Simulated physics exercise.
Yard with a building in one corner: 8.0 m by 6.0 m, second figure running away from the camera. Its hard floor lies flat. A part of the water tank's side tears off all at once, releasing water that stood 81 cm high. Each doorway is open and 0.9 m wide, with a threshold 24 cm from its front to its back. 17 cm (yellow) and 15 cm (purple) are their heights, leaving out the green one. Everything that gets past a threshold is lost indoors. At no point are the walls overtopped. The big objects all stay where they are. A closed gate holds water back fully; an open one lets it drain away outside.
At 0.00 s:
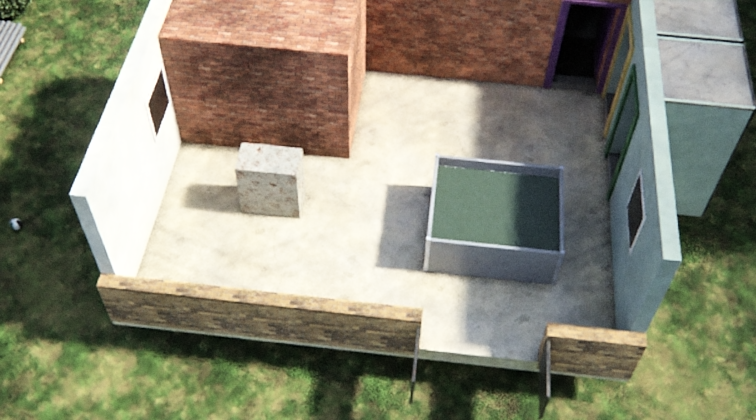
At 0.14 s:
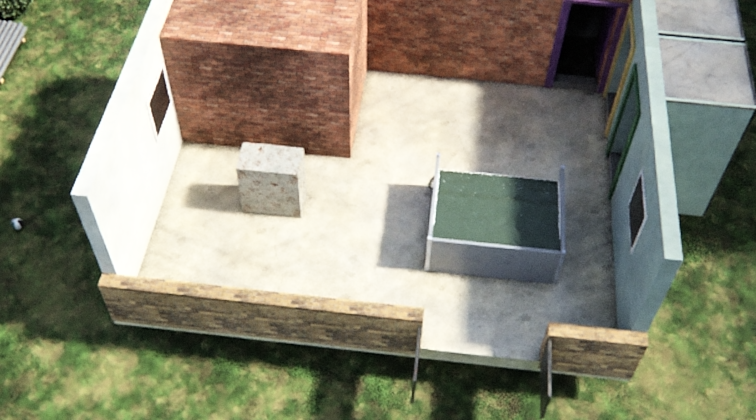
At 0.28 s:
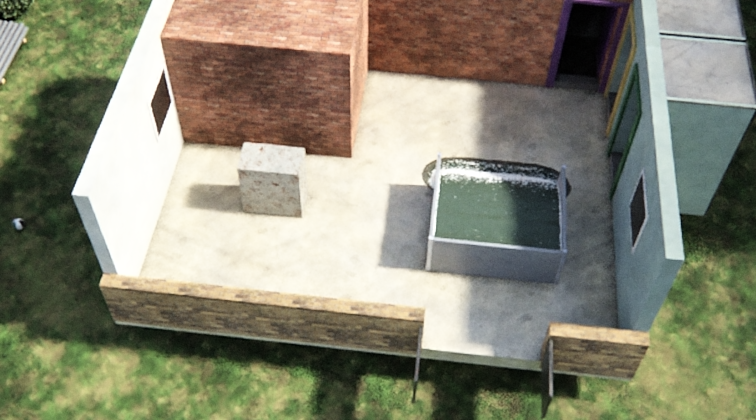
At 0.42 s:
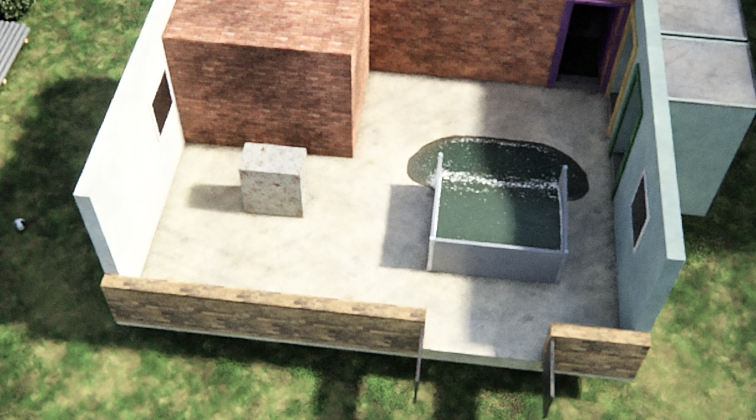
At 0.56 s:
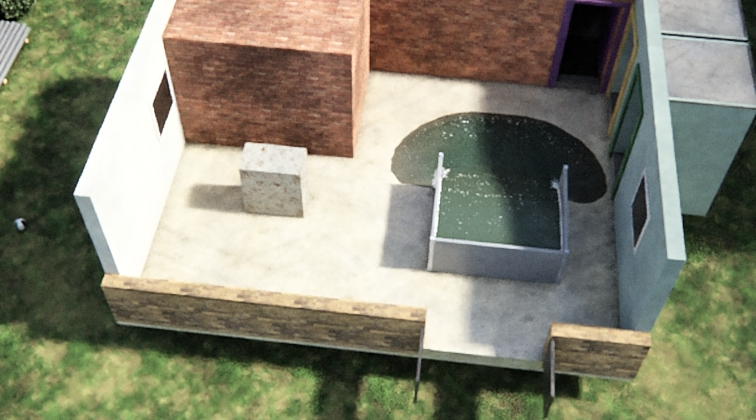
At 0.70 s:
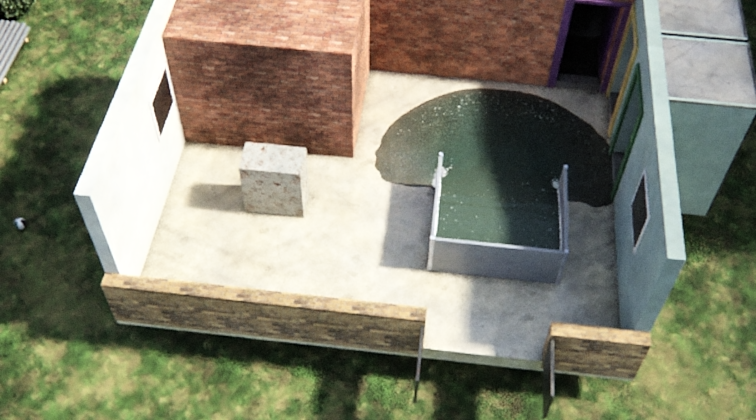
Dark green water poured out of the far side of a square tank in a walled yard, spreading in a widening rounded pool across the pale floor toward the brick wall and the green door on the right.
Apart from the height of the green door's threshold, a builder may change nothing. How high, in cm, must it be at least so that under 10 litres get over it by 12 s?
At least 10 cm or so.
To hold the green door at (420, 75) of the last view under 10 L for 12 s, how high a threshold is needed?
About 28 cm.
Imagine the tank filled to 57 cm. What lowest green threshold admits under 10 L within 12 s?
Required height: Approx. 7.0 cm.
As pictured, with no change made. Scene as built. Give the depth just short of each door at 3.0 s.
In cm - yellow: 28, green: 11, purple: 28.
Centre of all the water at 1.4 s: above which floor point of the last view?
(495, 167) or so.
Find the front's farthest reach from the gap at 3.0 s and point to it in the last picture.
(372, 71).
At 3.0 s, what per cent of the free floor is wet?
About 40 per cent.
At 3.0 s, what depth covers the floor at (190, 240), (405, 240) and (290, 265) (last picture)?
Taking the spots in order: About 0, 0 and 0 centimetres.
After 1.4 s water covers 35 % of the floor, deepest (46 cm) near (496, 83); 8 cm at the green door, 0 litres in over its 16 cm threshold.
After 3.0 s water covers 40 % of the floor, deepest (34 cm) near (381, 72); 11 cm at the green door, 0 litres in over its 16 cm threshold.
After 12.0 s water covers 100 % of the floor, deepest (10 cm) near (132, 302); 7 cm at the green door, 0 litres in over its 16 cm threshold.
At the green door as built, the water arrived by 0.7 s and peaked near 13 cm at 3.2 s.
Run again over the same 12 s with other heights there, 18 litres in over 9 cm, 2 litres over 12 cm. The limit of 10 litres is kept from about 10 cm up.
